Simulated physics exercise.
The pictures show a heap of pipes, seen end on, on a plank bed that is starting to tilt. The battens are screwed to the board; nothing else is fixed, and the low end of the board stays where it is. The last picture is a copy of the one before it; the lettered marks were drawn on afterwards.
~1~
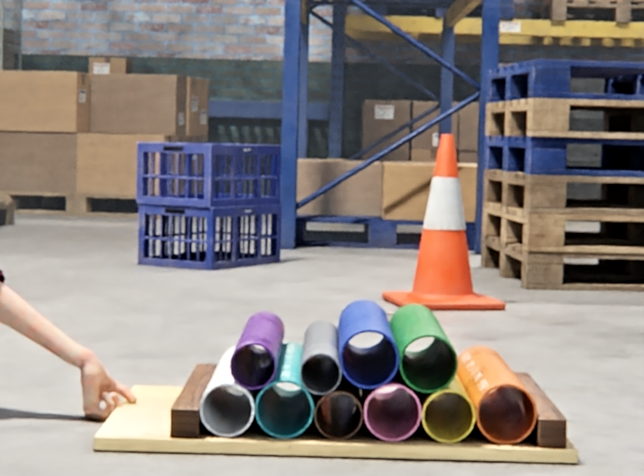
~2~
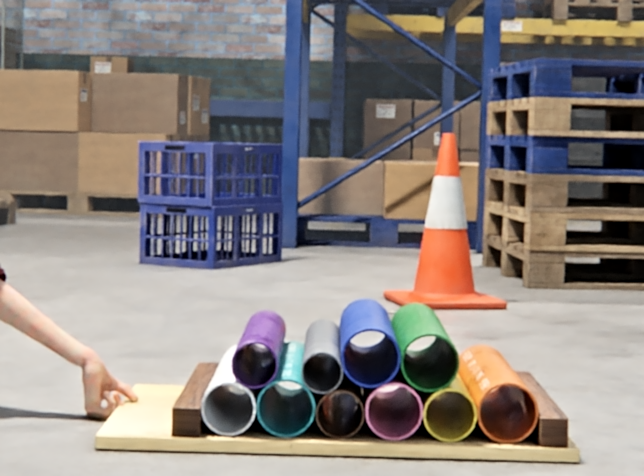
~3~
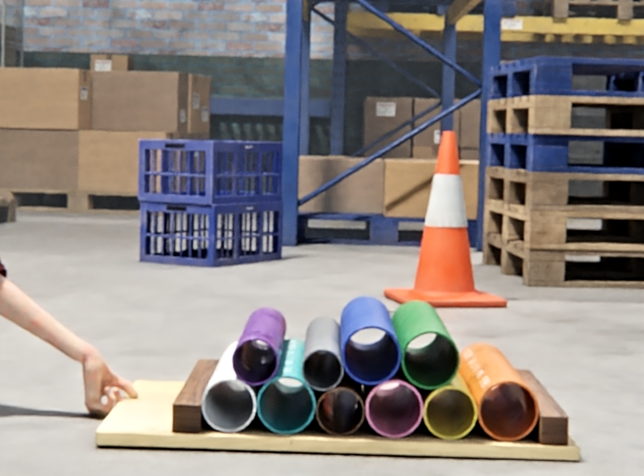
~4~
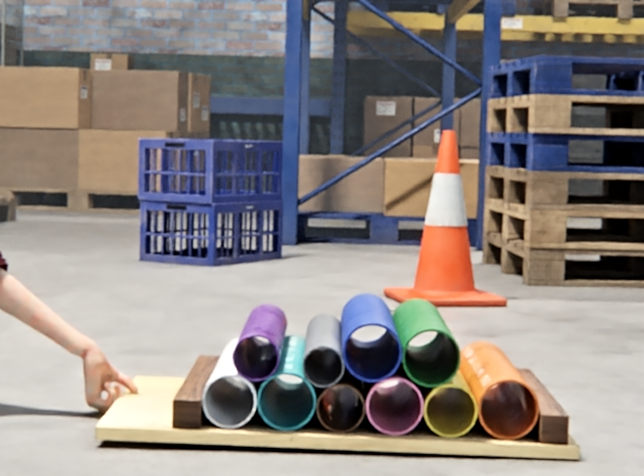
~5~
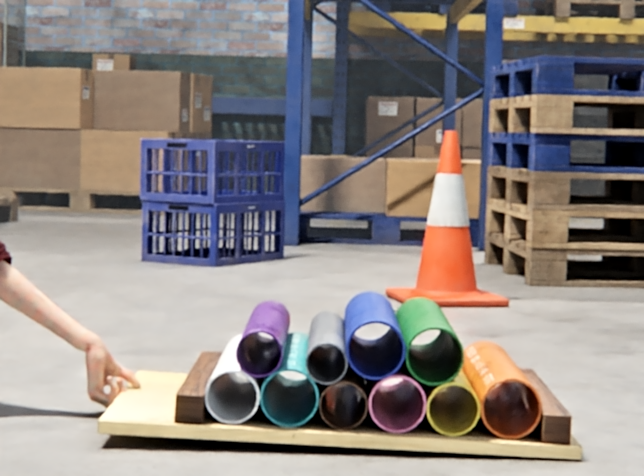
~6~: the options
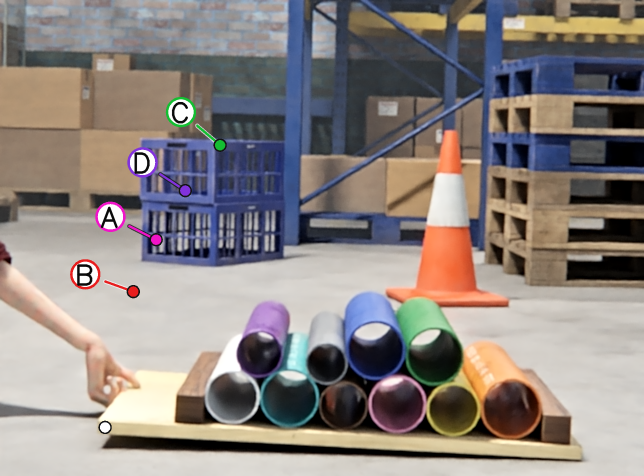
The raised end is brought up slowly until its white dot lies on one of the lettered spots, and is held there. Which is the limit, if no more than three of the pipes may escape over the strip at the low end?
The highest mark that will do is D.
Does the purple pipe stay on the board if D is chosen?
Yes, with D.
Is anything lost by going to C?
At C: Yes.
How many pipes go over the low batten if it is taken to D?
The count is three.
On the marked copy, A at (156, 240); B at (133, 291); C at (220, 145); D at (185, 191); the white dot at (105, 427).
Taking D. A third of the way, board at 18°.
Two thirds of the way, board at 32°.
When it is over, board at 32°, three over the low batten (grey, blue, green).
As for the rest, A three over the low batten (grey, blue, green); B none over the low batten; C four over the low batten (grey, blue, purple, green).
